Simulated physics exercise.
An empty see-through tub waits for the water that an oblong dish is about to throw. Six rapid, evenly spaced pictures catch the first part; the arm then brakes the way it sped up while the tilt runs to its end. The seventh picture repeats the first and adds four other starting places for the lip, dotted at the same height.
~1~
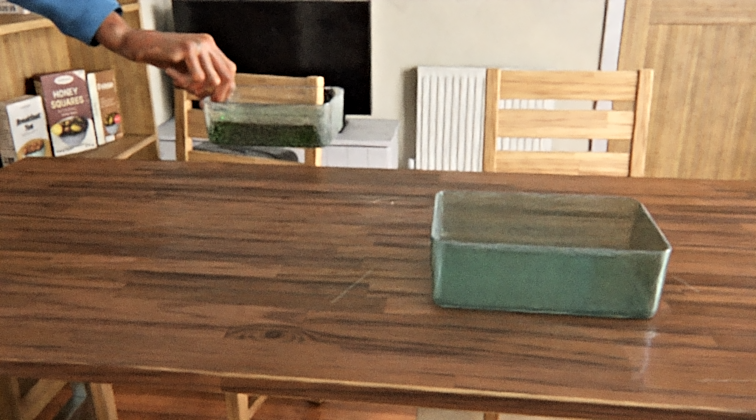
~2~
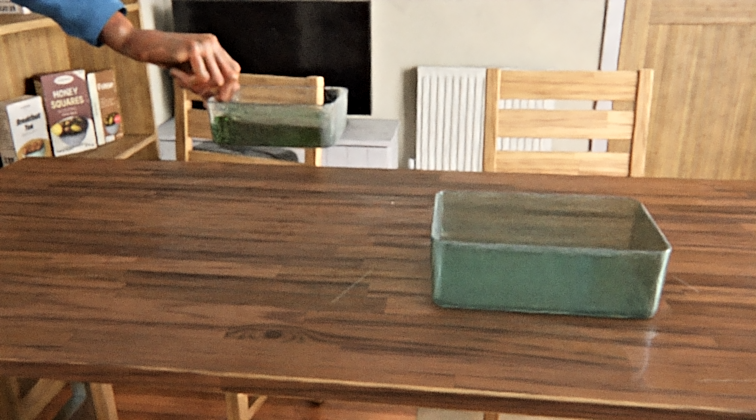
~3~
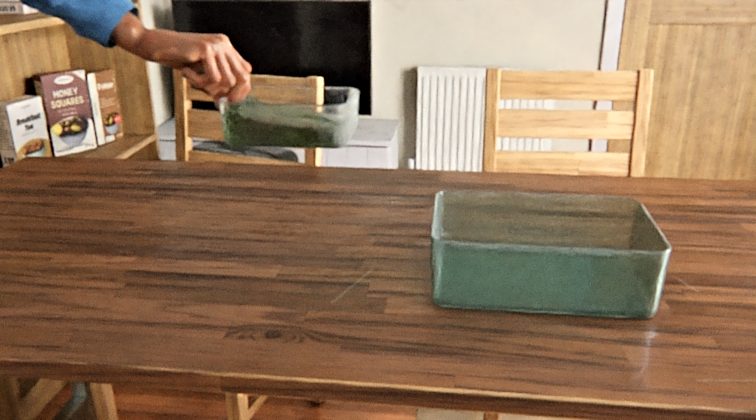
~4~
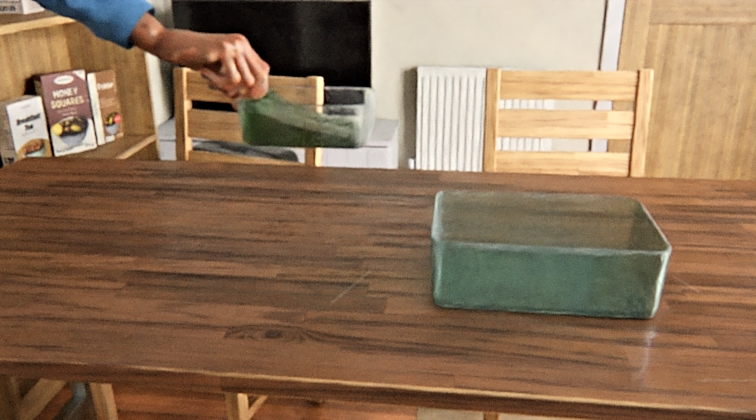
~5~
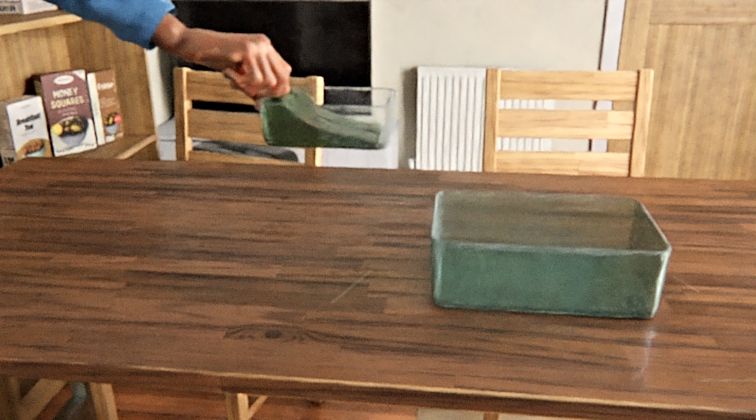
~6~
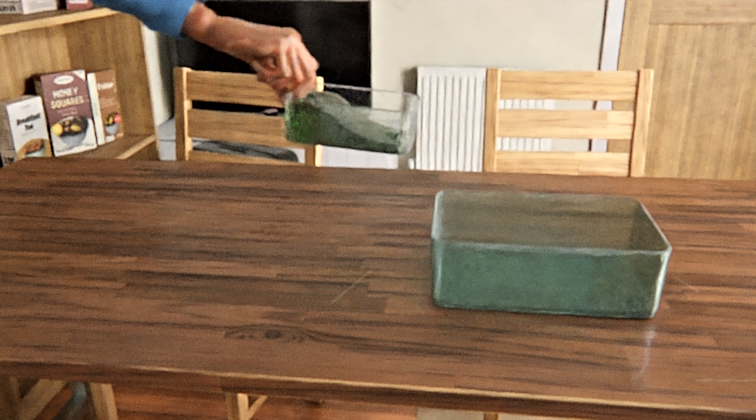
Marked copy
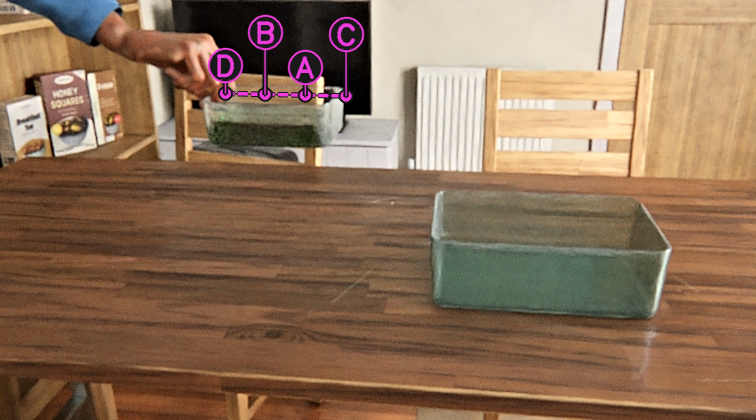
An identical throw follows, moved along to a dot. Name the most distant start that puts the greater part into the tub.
B is the one.
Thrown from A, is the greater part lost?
No.
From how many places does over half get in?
Three of the four.
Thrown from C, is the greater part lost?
No.
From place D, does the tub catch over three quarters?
No.
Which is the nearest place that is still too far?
That would be D.
On the marked copy, A at (305, 95); B at (265, 94); C at (346, 96); D at (225, 93).
If A is chosen, about 77 % lands in the tub, 19 % falls short and 4 % goes beside or beyond.
If B is chosen, about 62 % lands in the tub, 33 % falls short and 5 % goes beside or beyond.
If C is chosen, about 76 % lands in the tub, 15 % falls short and 9 % goes beside or beyond.
If D is chosen, about 33 % lands in the tub, 64 % falls short and 3 % goes beside or beyond.
